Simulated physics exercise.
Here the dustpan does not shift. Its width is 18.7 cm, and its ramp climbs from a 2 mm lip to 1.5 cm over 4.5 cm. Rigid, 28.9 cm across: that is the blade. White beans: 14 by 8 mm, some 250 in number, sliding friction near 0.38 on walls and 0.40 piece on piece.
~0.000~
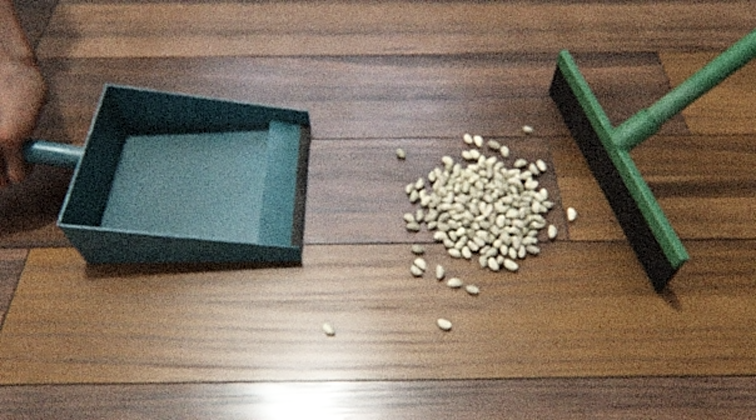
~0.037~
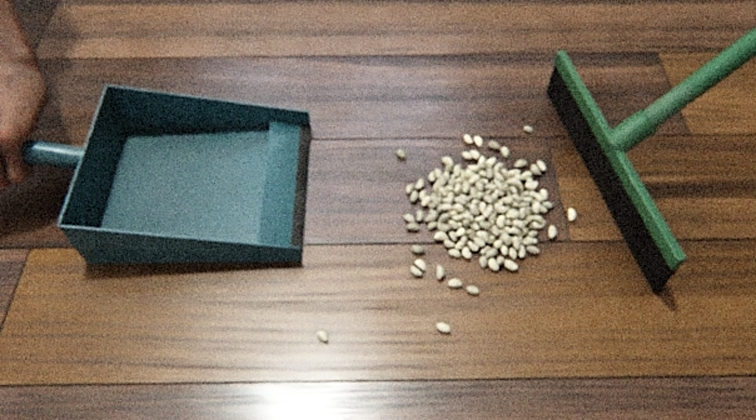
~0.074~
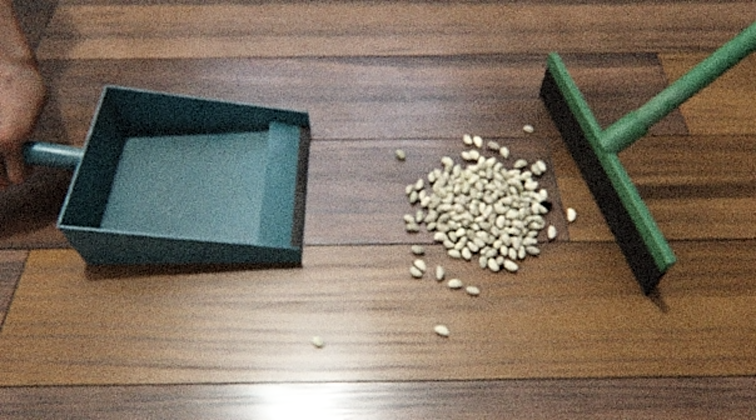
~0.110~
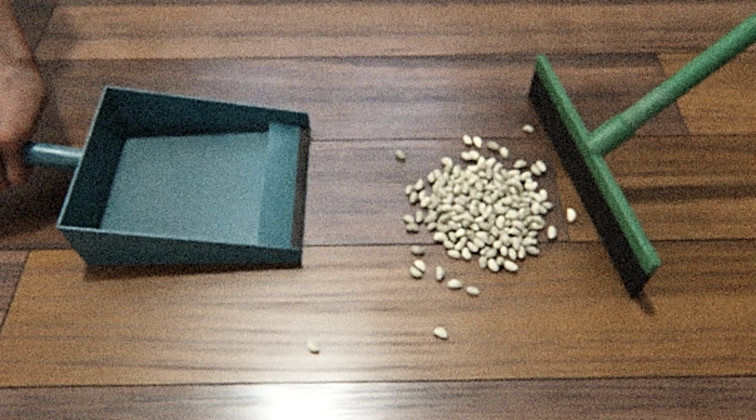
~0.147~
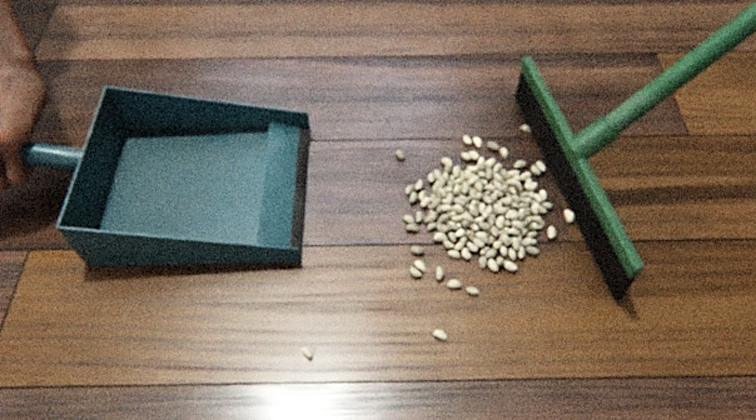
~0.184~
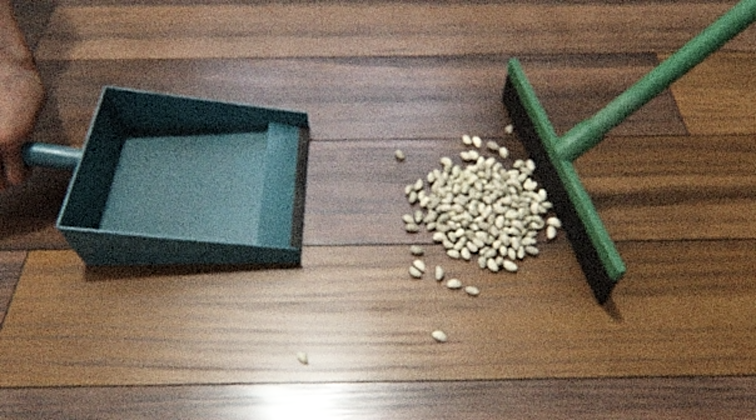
A green squeegee-like blade slides left across the wooden floor and nudges a pile of white beans.
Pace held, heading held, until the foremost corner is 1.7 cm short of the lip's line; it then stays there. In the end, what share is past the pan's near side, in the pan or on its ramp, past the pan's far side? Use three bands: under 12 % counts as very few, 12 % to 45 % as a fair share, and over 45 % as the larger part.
Near side: A fair share; pan: A fair share; far side: Very few.
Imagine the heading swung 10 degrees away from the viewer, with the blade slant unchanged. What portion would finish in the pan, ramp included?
Pan plus ramp: Some 15 %.
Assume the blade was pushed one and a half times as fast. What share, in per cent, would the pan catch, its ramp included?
About 20 %.
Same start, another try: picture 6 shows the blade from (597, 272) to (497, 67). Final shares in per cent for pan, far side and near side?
Per cent by place - pan 20, far side 0, near side 30.
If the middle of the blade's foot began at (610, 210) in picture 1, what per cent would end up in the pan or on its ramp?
Roughly 25 percent, ramp included.
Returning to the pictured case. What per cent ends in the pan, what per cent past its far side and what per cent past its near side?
Near: 35; pan: 20; far: 0 (percent).
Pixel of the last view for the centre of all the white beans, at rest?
Near (312, 236).
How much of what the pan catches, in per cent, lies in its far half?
Roughly 20 in a hundred.
After 0.43 s, middle of the blade 16 cm from the lip; 0 % over the lip, far side 0 %, near side 20 %.
After 0.60 s, middle of the blade 8 cm from the lip; 0 % over the lip, far side 0 %, near side 30 %.
Then, at 0.89 s, middle of the blade 5 cm from the lip; 20 % over the lip, far side 0 %, near side 35 %.
By 2.3 s all is still; near side 35 %, pan 20 %, far side 0 %, in front of the lip or behind the blade 45 %.
